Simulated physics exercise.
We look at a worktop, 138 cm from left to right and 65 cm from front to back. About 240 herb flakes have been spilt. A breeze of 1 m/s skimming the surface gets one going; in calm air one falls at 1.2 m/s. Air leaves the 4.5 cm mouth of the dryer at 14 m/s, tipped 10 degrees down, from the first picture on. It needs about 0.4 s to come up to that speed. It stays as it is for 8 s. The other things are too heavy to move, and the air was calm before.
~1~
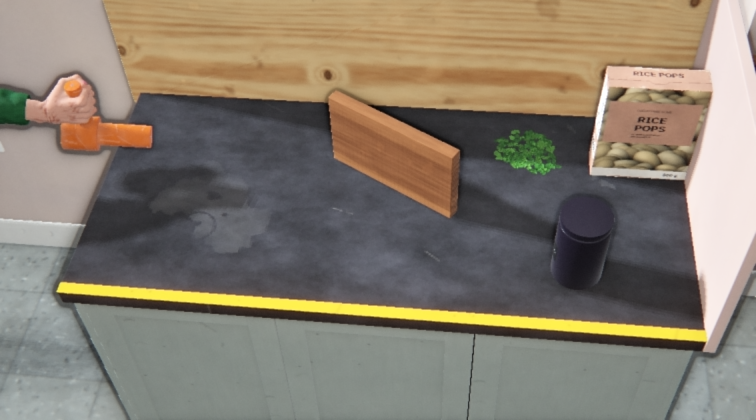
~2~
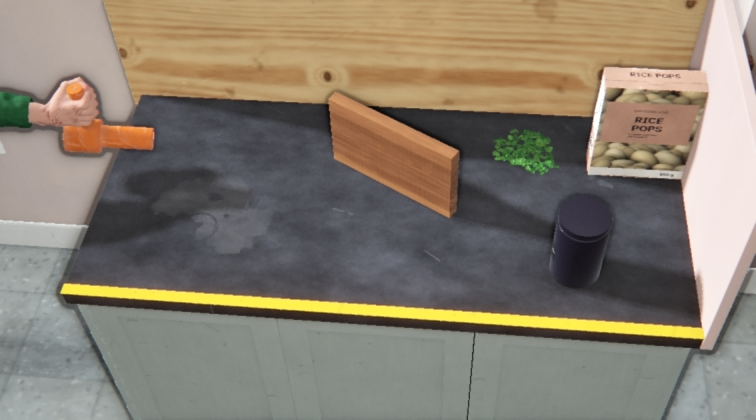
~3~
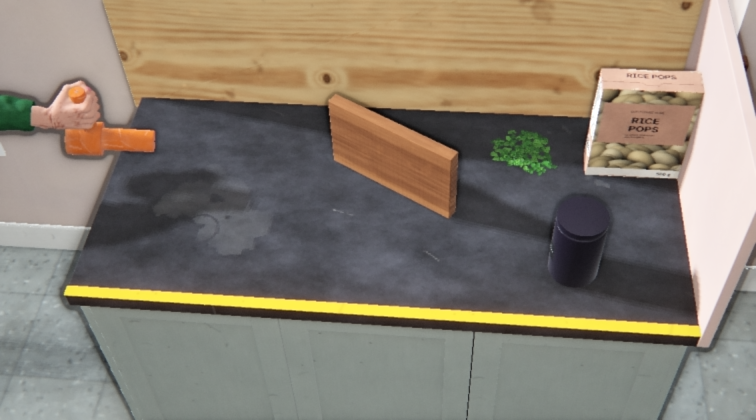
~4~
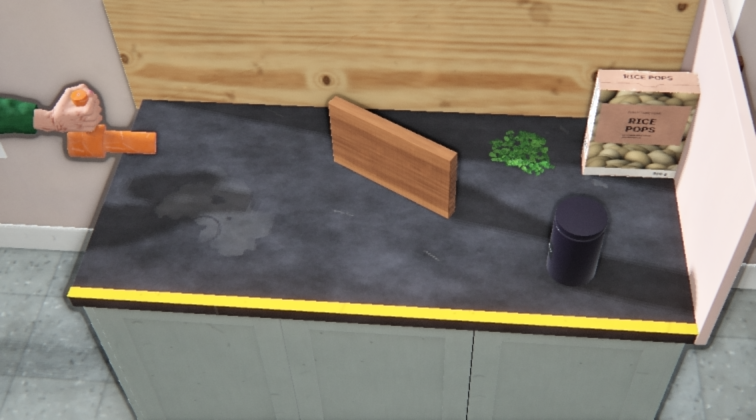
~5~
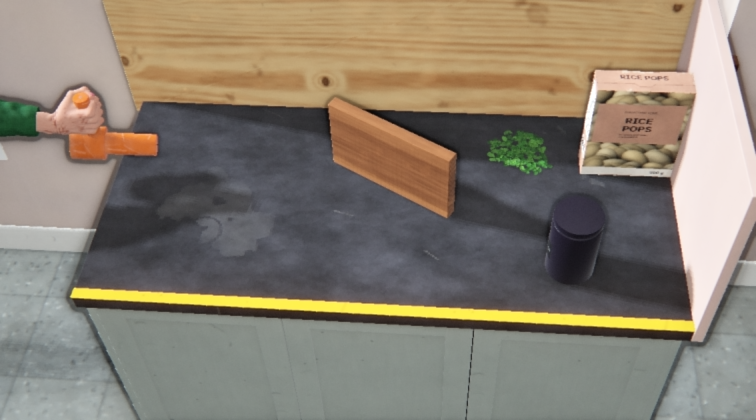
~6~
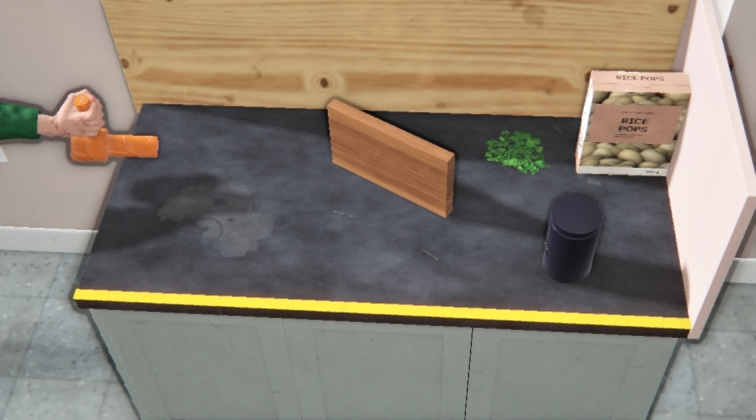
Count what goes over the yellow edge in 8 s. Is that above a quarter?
More than a quarter over the yellow edge: No.
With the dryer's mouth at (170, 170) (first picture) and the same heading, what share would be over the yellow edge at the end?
It would be near 0 %.
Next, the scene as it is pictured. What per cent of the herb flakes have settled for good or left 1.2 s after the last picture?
Near 15 %.
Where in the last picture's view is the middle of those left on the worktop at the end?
Around (617, 205).
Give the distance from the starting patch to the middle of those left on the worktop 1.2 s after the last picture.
Roughly 20 cm.
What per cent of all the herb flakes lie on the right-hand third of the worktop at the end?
Near 100 %.
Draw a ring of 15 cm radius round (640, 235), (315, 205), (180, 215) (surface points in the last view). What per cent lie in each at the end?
In turn about 60 %, 0 %, 0 %.
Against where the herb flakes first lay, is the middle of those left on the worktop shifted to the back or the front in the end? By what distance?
Towards the front, some 15 cm.
Then, 1.2 s after the last picture, 84 % are on the move or not yet settled, 0 % are over the yellow edge; the middle of those still in play is near (590, 180).
Then, 2.2 s after the last picture, 71 % are on the move or not yet settled, 0 % are over the yellow edge; the middle of those still in play is near (602, 189).
Then, 4.0 s after the last picture, 59 % are on the move or not yet settled, 0 % are over the yellow edge; the middle of those still in play is near (612, 200).
Then, 7.6 s after the last picture, at the end, 0 % are over the yellow edge; the middle of those still in play is near (617, 205).
